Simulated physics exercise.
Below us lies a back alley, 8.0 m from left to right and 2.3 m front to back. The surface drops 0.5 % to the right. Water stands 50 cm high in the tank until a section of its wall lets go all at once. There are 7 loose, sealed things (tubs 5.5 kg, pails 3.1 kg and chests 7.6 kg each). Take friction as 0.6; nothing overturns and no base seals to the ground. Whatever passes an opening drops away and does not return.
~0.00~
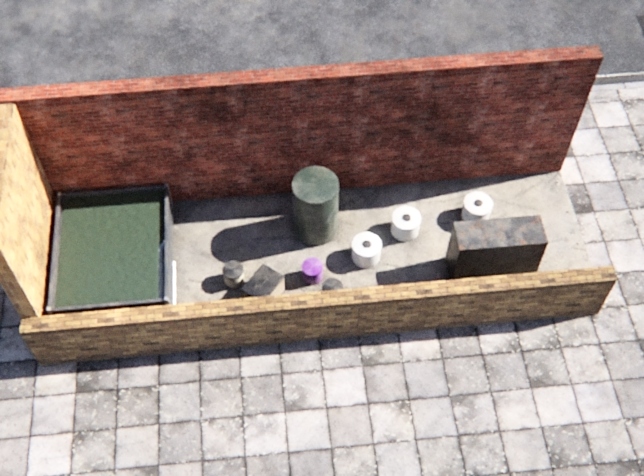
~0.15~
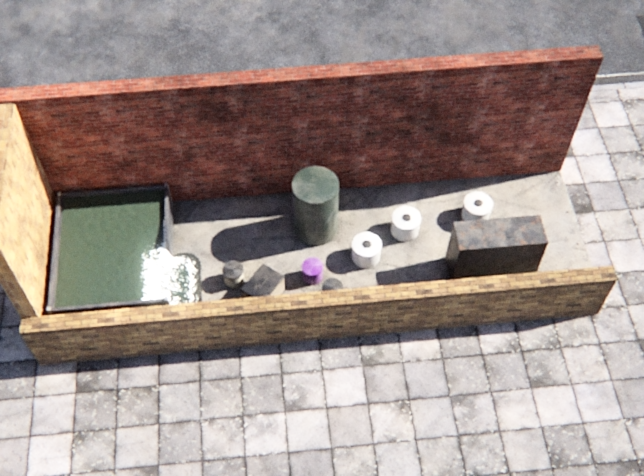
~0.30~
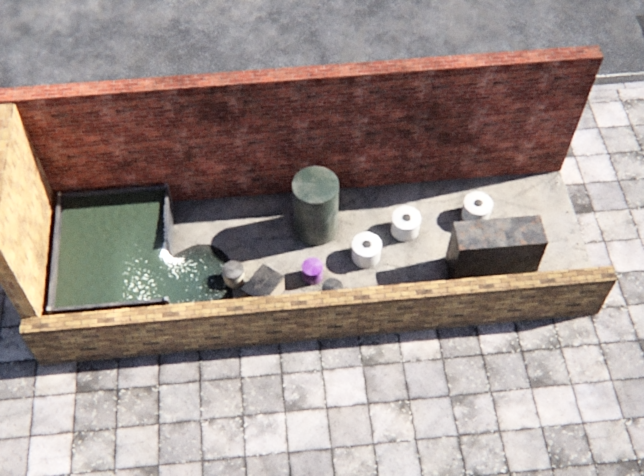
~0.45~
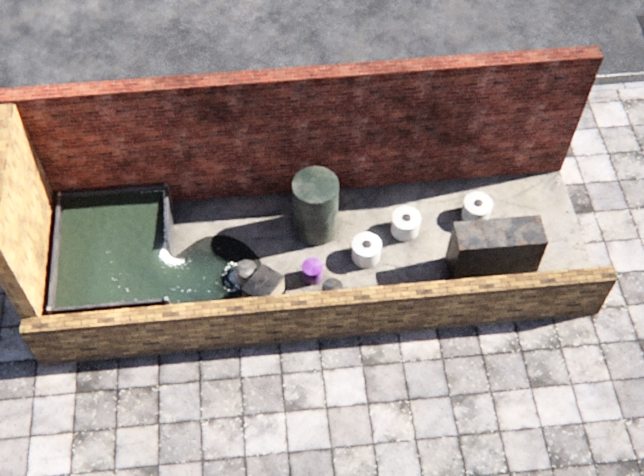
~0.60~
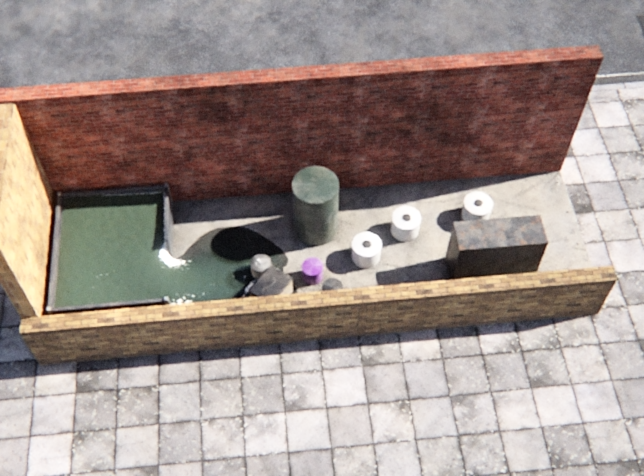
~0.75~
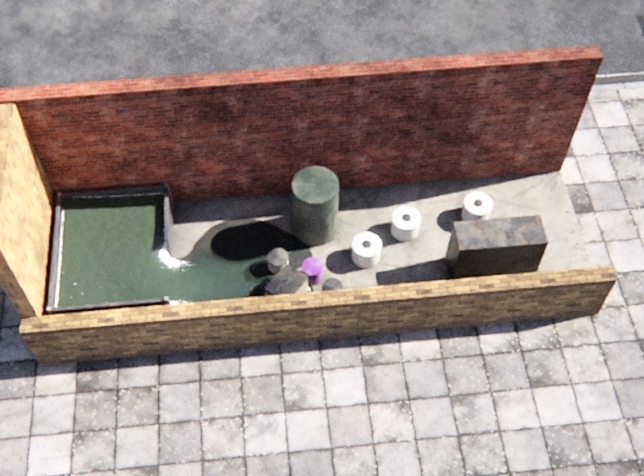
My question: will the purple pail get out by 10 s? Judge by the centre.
The purple pail escapes.
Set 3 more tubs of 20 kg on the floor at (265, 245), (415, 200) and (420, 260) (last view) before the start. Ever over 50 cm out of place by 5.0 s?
In turn: Under, short of it, past it.
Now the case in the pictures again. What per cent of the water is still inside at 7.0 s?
About 68 per cent.
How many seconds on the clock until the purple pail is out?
At about 4.0 s.
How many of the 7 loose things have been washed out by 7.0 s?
I count 5.
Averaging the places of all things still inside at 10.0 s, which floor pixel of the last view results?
Around (492, 244).
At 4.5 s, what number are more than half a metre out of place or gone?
I count 7.
After 2.0 s the purple pail is near (430, 253), 1.8 m from its start, afloat; 0 of 7 are out; 4 afloat.
After 4.5 s the purple pail has gone out; 4 of 7 are out; 3 afloat.
After 7.0 s the purple pail has gone out; 5 of 7 are out; 2 afloat.
After 10.0 s the purple pail has gone out; 5 of 7 are out; 2 afloat.
